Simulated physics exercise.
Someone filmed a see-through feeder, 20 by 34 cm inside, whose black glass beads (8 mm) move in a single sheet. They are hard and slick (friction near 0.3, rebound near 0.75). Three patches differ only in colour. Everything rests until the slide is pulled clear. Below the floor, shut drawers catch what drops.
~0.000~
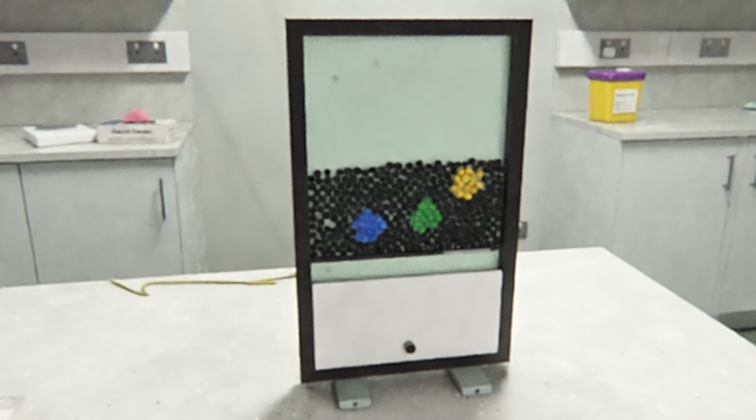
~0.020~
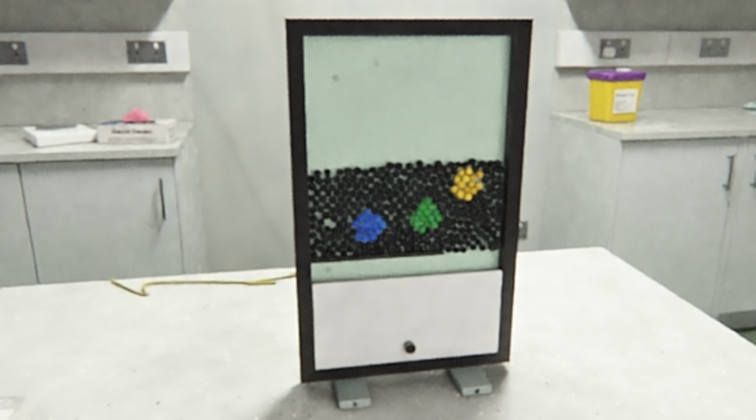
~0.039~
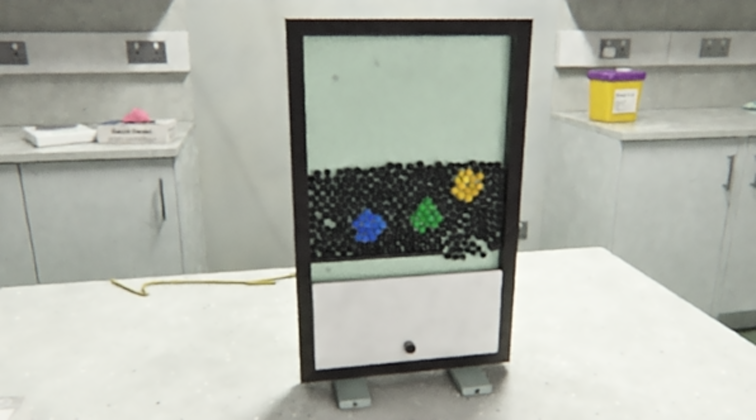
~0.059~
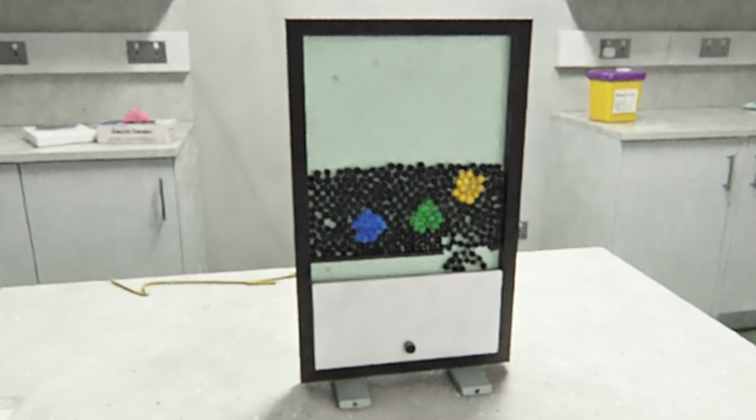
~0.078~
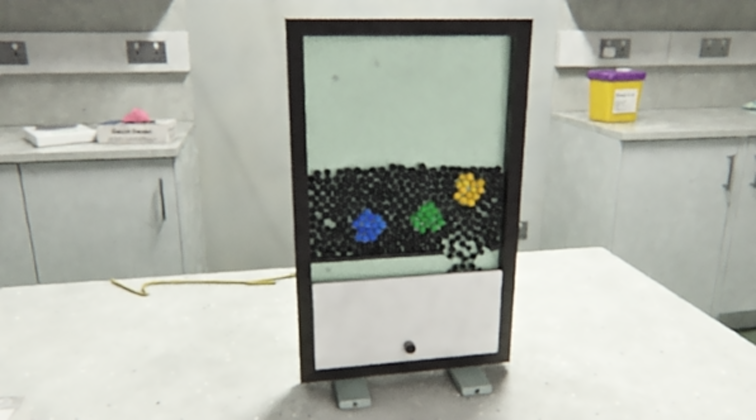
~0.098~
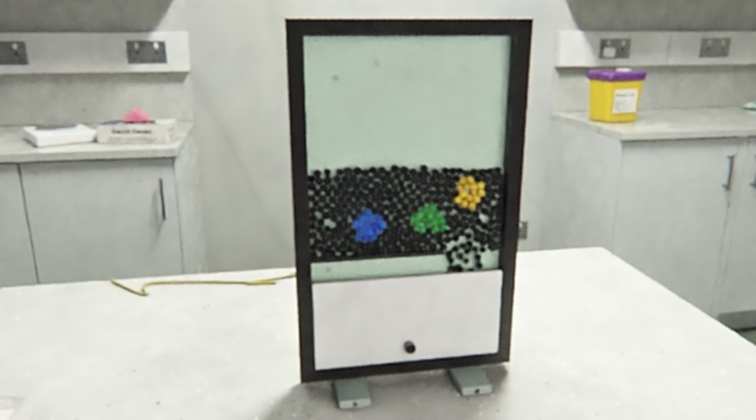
Black beads shift in a see-through, dark-framed feeder standing on a white table, seen from the front and slightly above in a room with grey cupboards. A blue patch sits left, green near the middle and yellow at upper right, above a white lower panel. After resting, beads drop through the floor at lower right, the layer sinks slightly, yellow and green patches shift a little, and the camera stays still.
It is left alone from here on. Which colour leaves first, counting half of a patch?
Yellow.
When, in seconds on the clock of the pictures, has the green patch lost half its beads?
Near 0.4 s.
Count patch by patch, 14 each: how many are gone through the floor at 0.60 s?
Blue 0, yellow 14, green 12.
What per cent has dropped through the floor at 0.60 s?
About 55 per cent.
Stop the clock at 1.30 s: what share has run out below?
Some 75 per cent.
By 0.25 s, 25 % are out; out of 14, blue 0, yellow 0, green 0.
By 0.60 s, 55 % are out; out of 14, blue 0, yellow 14, green 13.
By 1.30 s, 75 % are out; out of 14, blue 3, yellow 14, green 14.
All still by 5.5 s, 85 % are out; out of 14, blue 14, yellow 14, green 14; half out at blue 1.44 s, yellow 0.32 s, green 0.43 s.
